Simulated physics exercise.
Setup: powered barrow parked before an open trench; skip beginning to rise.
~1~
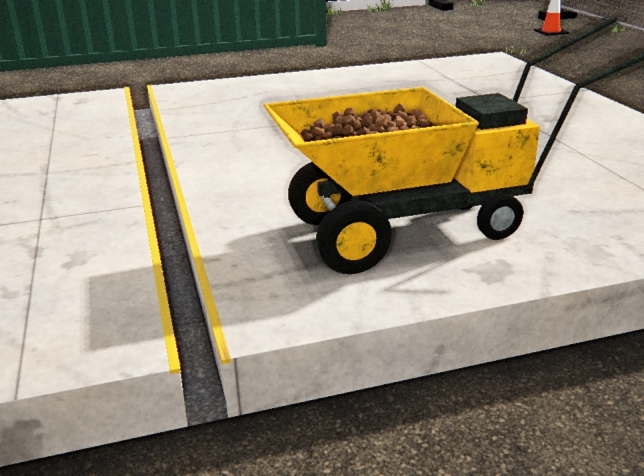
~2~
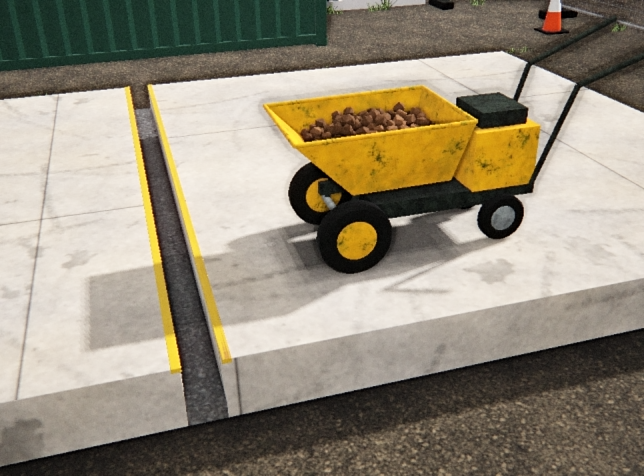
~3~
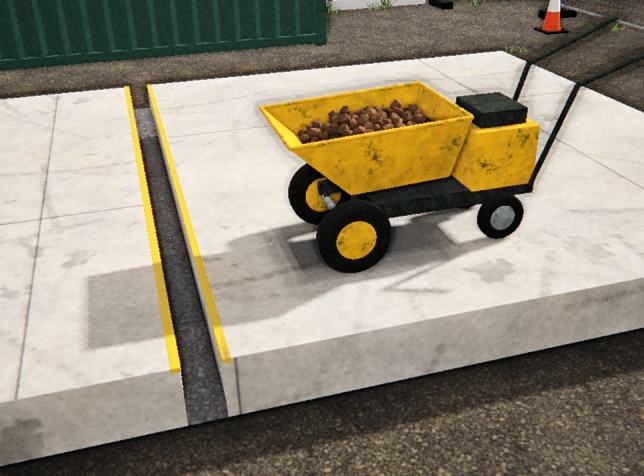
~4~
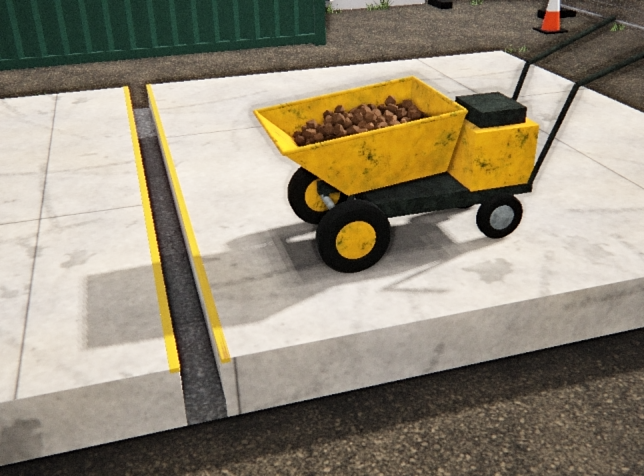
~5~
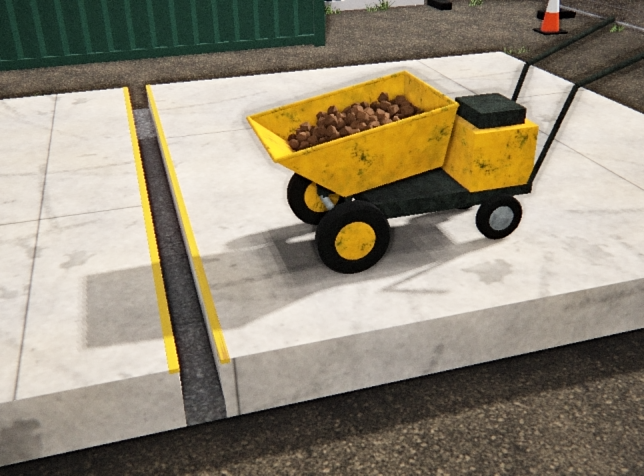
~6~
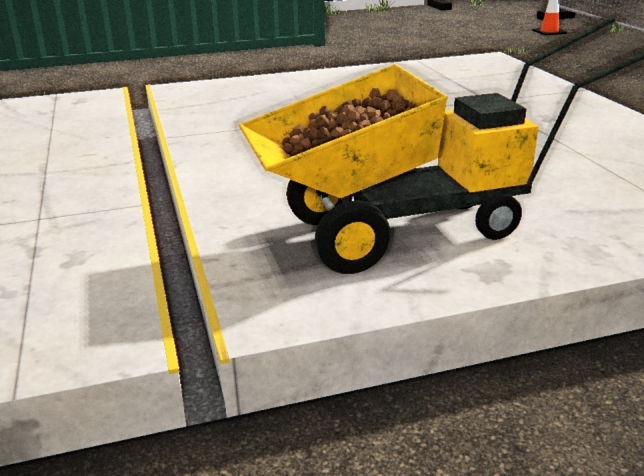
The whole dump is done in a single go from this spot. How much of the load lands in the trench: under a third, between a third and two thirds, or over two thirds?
Between a third and two thirds.
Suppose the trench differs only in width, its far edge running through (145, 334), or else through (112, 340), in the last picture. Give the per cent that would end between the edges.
I'd expect close to 60 in a hundred and then close to 60 in a hundred.
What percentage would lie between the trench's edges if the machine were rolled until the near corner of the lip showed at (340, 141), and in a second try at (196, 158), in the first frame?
First try: Around 20 %; second try: Around 0 %.
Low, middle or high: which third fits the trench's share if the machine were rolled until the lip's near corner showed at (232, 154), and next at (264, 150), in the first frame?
Record - trial one: Under a third; trial two: Between a third and two thirds.
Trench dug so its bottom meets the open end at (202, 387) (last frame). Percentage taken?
About 40 percent.
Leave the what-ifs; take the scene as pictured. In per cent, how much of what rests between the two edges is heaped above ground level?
About 10 per cent.
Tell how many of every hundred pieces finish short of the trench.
Roughly 20 percent.
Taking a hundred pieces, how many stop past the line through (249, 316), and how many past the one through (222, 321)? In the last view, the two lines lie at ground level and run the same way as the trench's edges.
Result, first then second: 70 %, 60 %.
Shortly afterwards, skip tipped steeply; the whole lot in the skip.
Next, skip tipped steeply; the bulk in the skip; a little short of the trench; a little in or heaped over the trench; only a few falling.
Some moments later, skip tipped right over; near a quarter in the skip; near a quarter short of the trench; near half in or heaped over the trench; a little beyond it.
In the end, skip tipped right over; near a quarter in the skip; near a quarter short of the trench; near half in or heaped over the trench; a little beyond it.
